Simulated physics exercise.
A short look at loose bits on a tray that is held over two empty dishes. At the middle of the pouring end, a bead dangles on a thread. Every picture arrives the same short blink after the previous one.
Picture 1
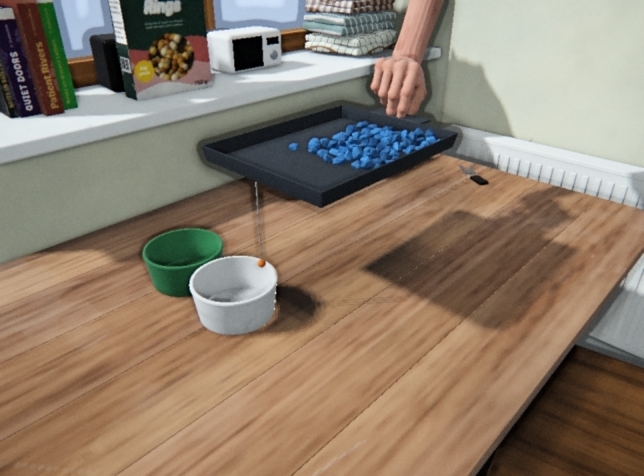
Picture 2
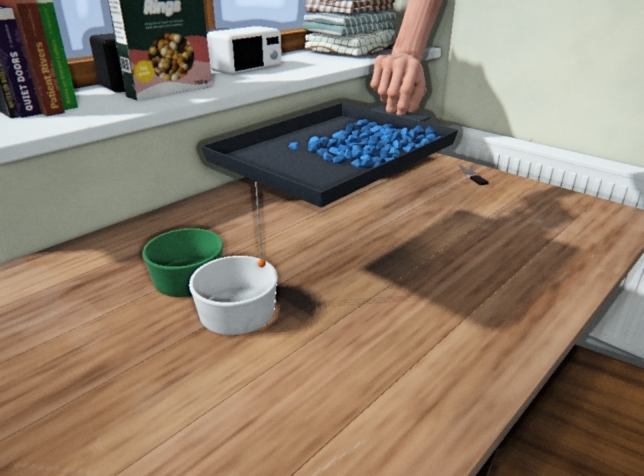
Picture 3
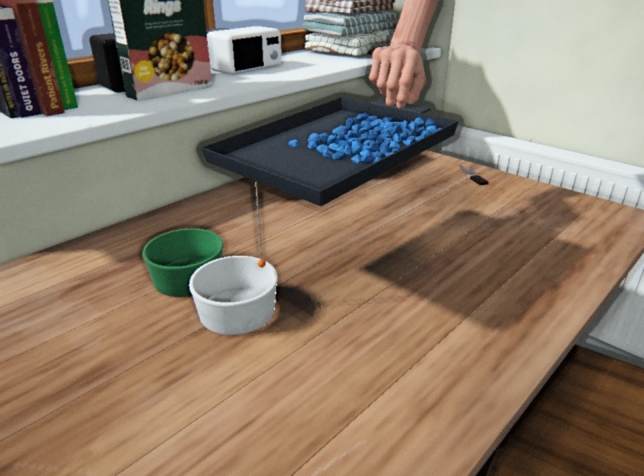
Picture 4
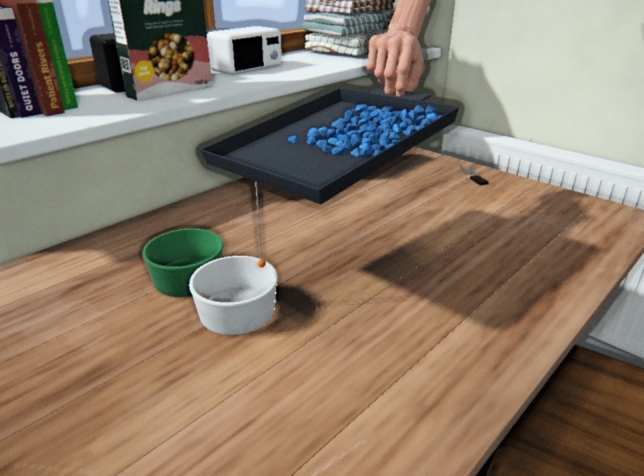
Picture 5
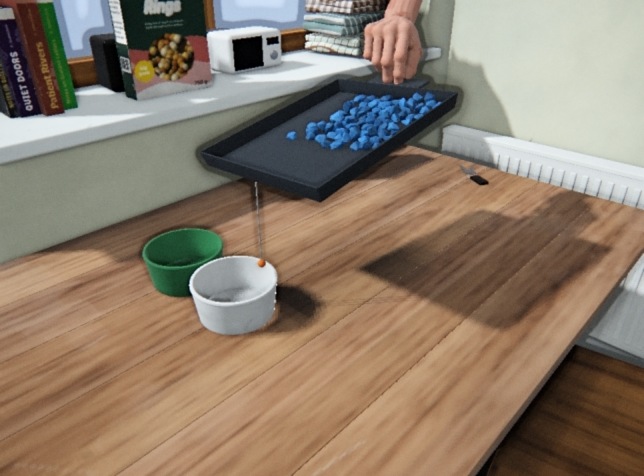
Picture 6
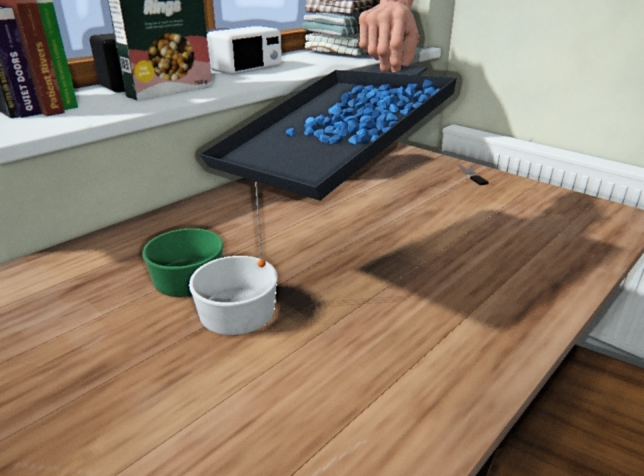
A hand at the top grips the far edge of a dark tray of blue stones, seen from a fixed, raised viewpoint above a wooden table beside a windowsill with books, a box and folded cloths. A green dish and a white dish sit at left, near an orange bead on a thread. The hand steadily lifts the tray's far end, tilting it slightly toward the left corner, while the stones stay bunched.
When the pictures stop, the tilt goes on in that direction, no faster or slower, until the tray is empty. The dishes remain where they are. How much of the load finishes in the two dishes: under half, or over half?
Looks like the dishes end up with the bulk of it in the end.
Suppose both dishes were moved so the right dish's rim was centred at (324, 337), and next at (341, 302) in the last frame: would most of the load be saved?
Result - try one, below the halfway mark; try two, below the halfway mark.
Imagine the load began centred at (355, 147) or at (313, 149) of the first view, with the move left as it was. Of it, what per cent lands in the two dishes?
In order, about 80 and 90 in a hundred.
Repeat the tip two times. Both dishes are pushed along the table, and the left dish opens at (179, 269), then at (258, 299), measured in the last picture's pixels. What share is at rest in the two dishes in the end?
60, then 10 %.
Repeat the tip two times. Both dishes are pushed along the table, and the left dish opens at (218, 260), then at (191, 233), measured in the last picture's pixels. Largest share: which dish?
Well, the left-side one at the first spot and the right-side one at the second.
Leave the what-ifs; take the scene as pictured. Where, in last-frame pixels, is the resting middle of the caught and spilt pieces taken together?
Resting centre, last picture - approx. (214, 295).
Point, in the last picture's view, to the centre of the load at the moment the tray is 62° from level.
I'd put the middle close to (229, 165).
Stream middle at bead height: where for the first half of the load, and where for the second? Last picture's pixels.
I'd place the first part at (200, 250) and the rest at (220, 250).
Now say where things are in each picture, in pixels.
In the first picture, corners of the pouring end at (206, 146) and (321, 190), level; middle of the load at (374, 146), aquarium stones; left dish at (152, 275); right dish at (201, 310); bead on its thread at (262, 263).
In the second picture, corners of the pouring end at (205, 146) and (321, 190), level; middle of the load at (374, 144).
In the third picture, corners of the pouring end at (205, 147) and (320, 189), tipped barely, lowest at the left corner; middle of the load at (374, 138).
In the fourth picture, corners of the pouring end at (204, 149) and (319, 187), tipped a little, lowest at the left corner; middle of the load at (373, 130).
In the fifth picture, corners of the pouring end at (204, 151) and (317, 186), tipped a little, lowest at the left corner; middle of the load at (372, 121).
In the sixth picture, corners of the pouring end at (203, 153) and (316, 184), tipped clearly, lowest at the left corner; middle of the load at (370, 113); left dish at (152, 275); right dish at (201, 310).
Soon after the last picture, tray tipped steeply; most on the tray; a stray few in the right dish; a stray few in the left dish; about a quarter in the air.
A little later, tray tipped past a quarter turn; about a third on the tray; about a quarter in the right dish; about a quarter in the left dish; a small part outside both; a small part in the air.
Later still, tray tipped past a quarter turn; about half in the right dish; about a third in the left dish; about a quarter outside both.
At rest, tray tipped past a quarter turn; about half in the right dish; about a third in the left dish; about a quarter outside both.
